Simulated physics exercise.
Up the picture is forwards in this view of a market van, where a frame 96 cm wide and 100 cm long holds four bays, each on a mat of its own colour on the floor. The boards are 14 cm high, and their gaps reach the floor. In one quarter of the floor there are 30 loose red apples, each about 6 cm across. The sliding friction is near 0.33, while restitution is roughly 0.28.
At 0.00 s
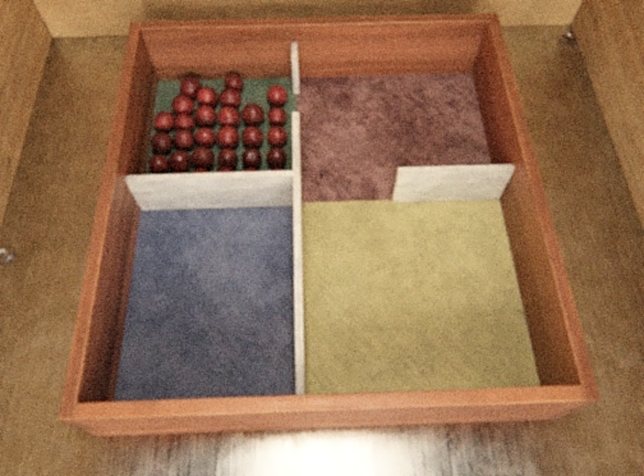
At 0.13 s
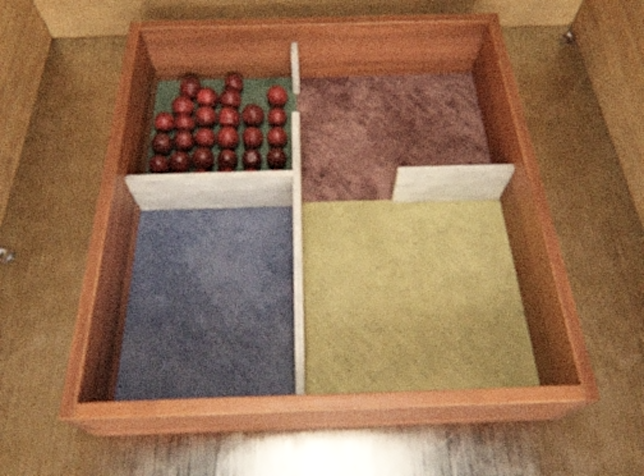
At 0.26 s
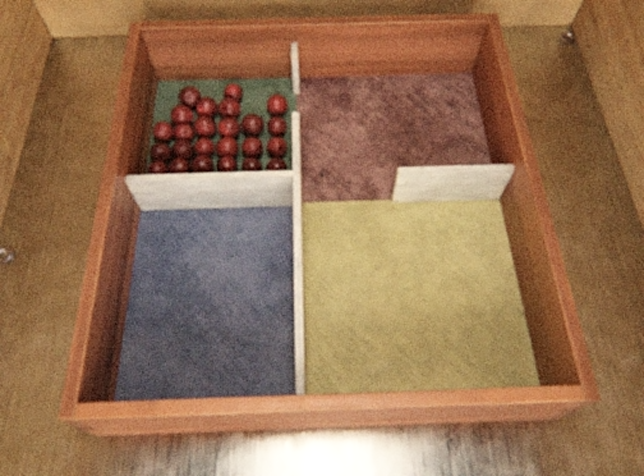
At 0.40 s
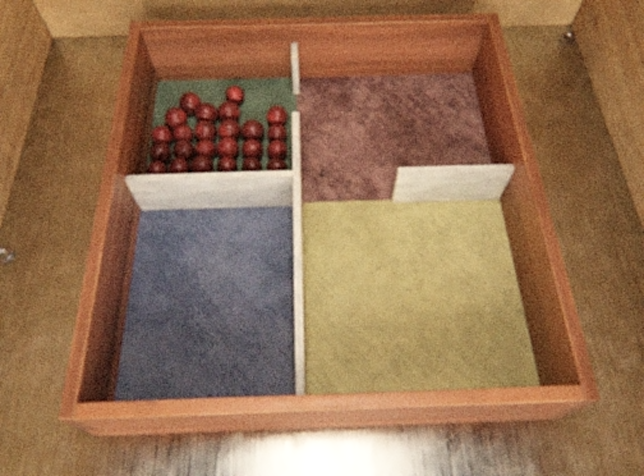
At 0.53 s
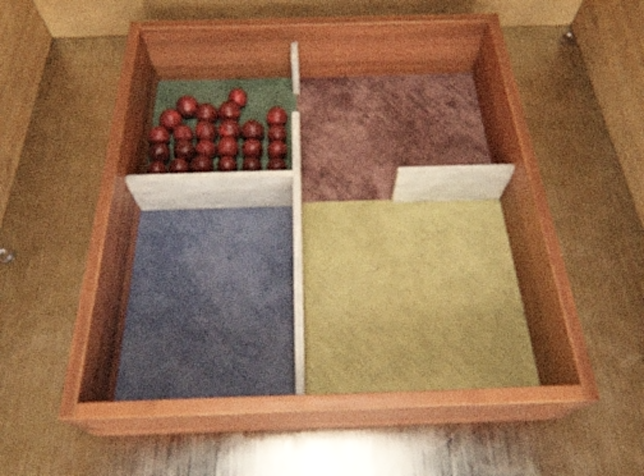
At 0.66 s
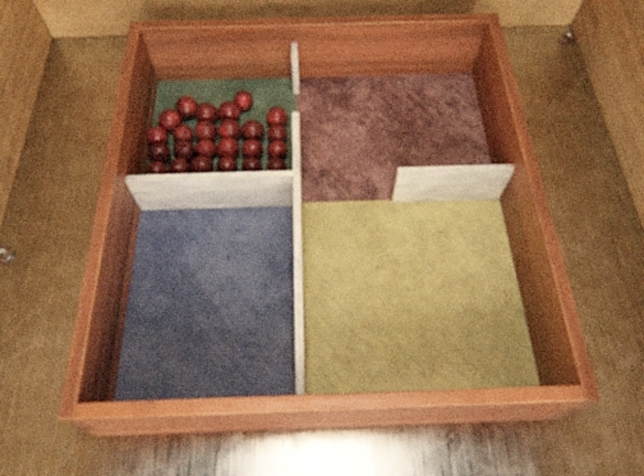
The clip shows a wooden frame divided into four bays with coloured mats, where red apples clustered in the green bay shift slightly towards the viewer, the rearmost ones settling closer to the others, while the other bays remain empty.
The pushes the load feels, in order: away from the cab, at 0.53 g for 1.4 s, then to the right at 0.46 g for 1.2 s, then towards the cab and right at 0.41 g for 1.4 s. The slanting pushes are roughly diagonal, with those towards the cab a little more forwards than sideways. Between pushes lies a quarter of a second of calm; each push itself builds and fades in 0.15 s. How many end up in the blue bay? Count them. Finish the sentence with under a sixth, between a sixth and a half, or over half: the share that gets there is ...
The share that gets there is under a sixth.
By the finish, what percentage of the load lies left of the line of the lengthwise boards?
That works out to roughly 30 percent.
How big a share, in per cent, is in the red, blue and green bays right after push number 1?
Per cent by bay - red: 0, blue: 0, green: 100.
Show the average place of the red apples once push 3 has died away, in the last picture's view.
Centred roughly on pixel (364, 95).
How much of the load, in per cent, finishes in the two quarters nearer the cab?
Around 100 per cent.
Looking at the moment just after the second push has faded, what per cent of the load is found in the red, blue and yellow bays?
Well, you'd find red at 40, blue at 0 and yellow at 0 per cent.
After push 1 (1.64 s), 30 in the green bay.
After push 2 (3.09 s), 12 in the red bay and 18 in the green bay.
After push 3 (4.74 s), 21 in the red bay and 9 in the green bay.
When it is over (at 5.44 s), 21 in the red bay and 9 in the green bay. Asked share, 0 of 30, 0 per cent.
